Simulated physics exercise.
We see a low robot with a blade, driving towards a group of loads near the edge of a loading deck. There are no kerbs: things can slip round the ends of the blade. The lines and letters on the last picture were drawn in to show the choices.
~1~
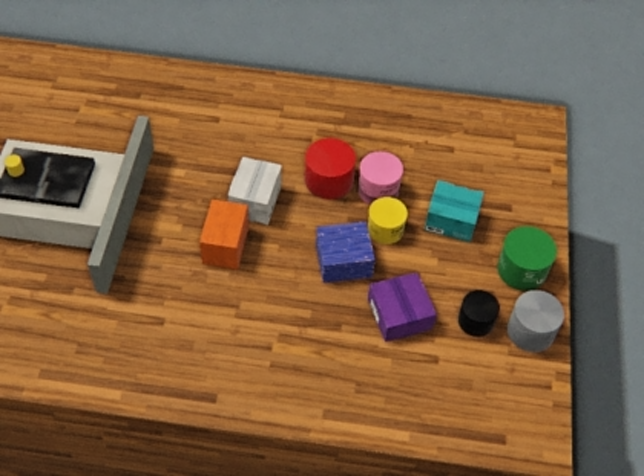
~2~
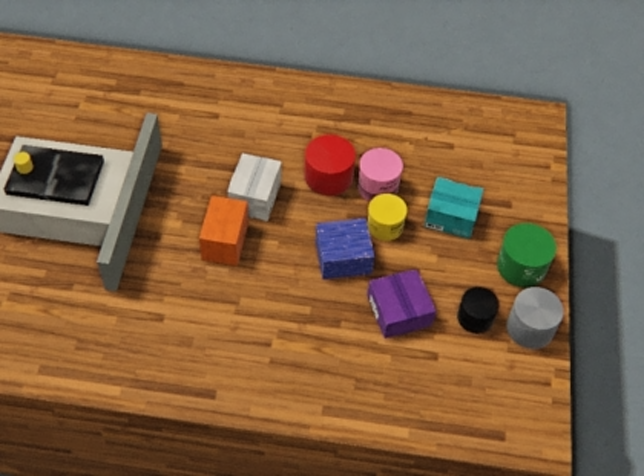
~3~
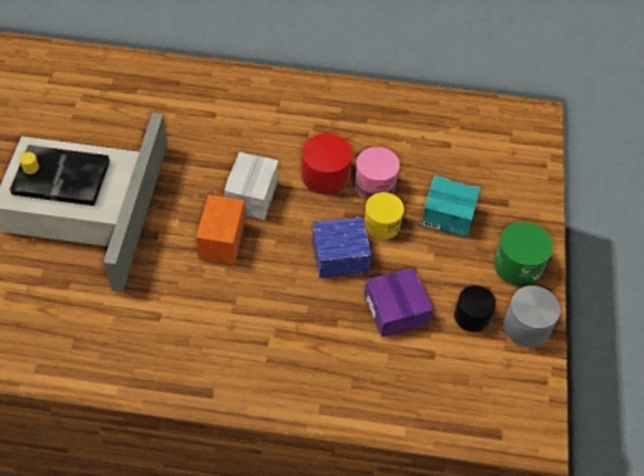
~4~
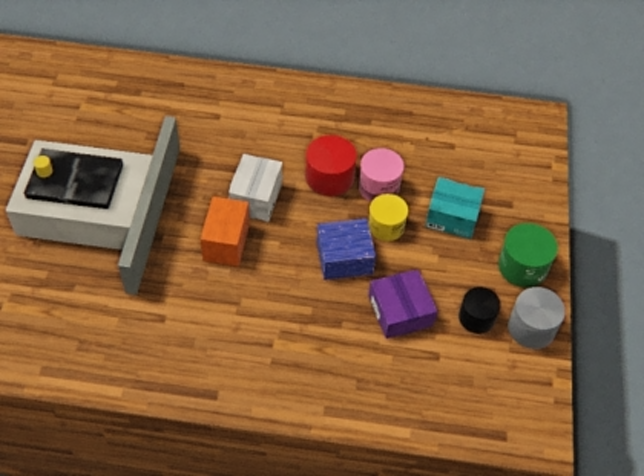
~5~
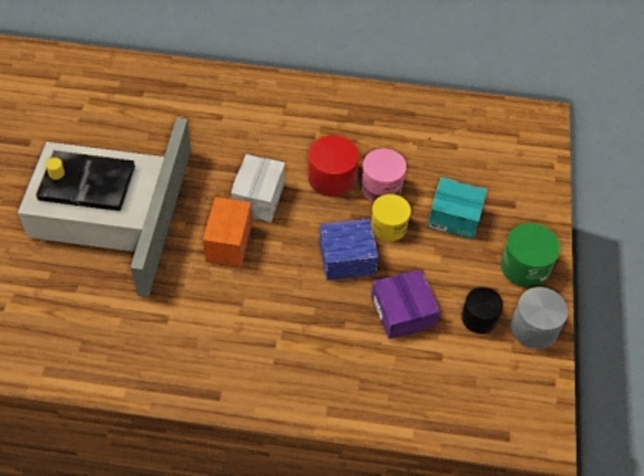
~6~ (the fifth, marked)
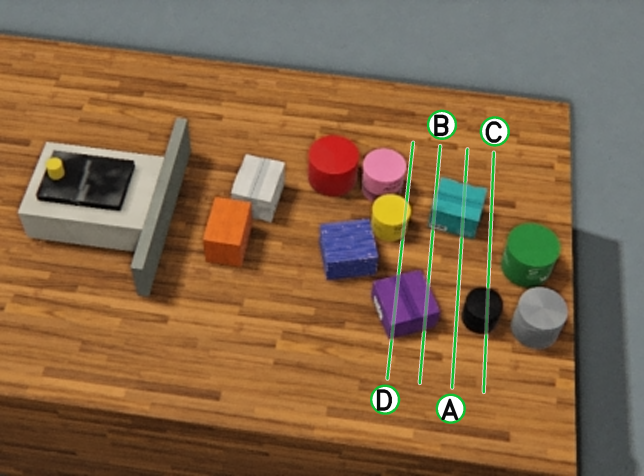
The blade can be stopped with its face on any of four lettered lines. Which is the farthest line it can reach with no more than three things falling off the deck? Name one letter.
No farther than C.
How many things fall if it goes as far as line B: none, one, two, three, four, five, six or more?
The count is none.
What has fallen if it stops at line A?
It is the green pail.
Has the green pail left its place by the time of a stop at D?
By then, no.
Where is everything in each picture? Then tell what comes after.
Pink pail (380, 180); purple parcel (401, 307); red canister (330, 169), in the first picture.
Robot (61, 175); blue crate (344, 249), in the second picture.
Robot (67, 175); green pail (523, 254), in the third picture.
Robot (81, 178); orange crate (226, 232), in the fourth picture.
Robot (93, 180); white box (258, 188); turquoise parcel (457, 208); pink pail (383, 177), in the fifth picture.
On the marked copy, A at (460, 258); B at (431, 254); C at (489, 262); D at (401, 250).
Taking C. A third of the way, robot (210, 195); red canister (347, 160); pink pail (387, 177).
Two thirds of the way, robot (329, 211); turquoise parcel (508, 210); blue crate (462, 264).
When it is over, robot (422, 223); green pail over the edge; grey canister over the edge; two fallen.
As for the rest, A is within the limit but short; B is within the limit but short; D is within the limit but short.
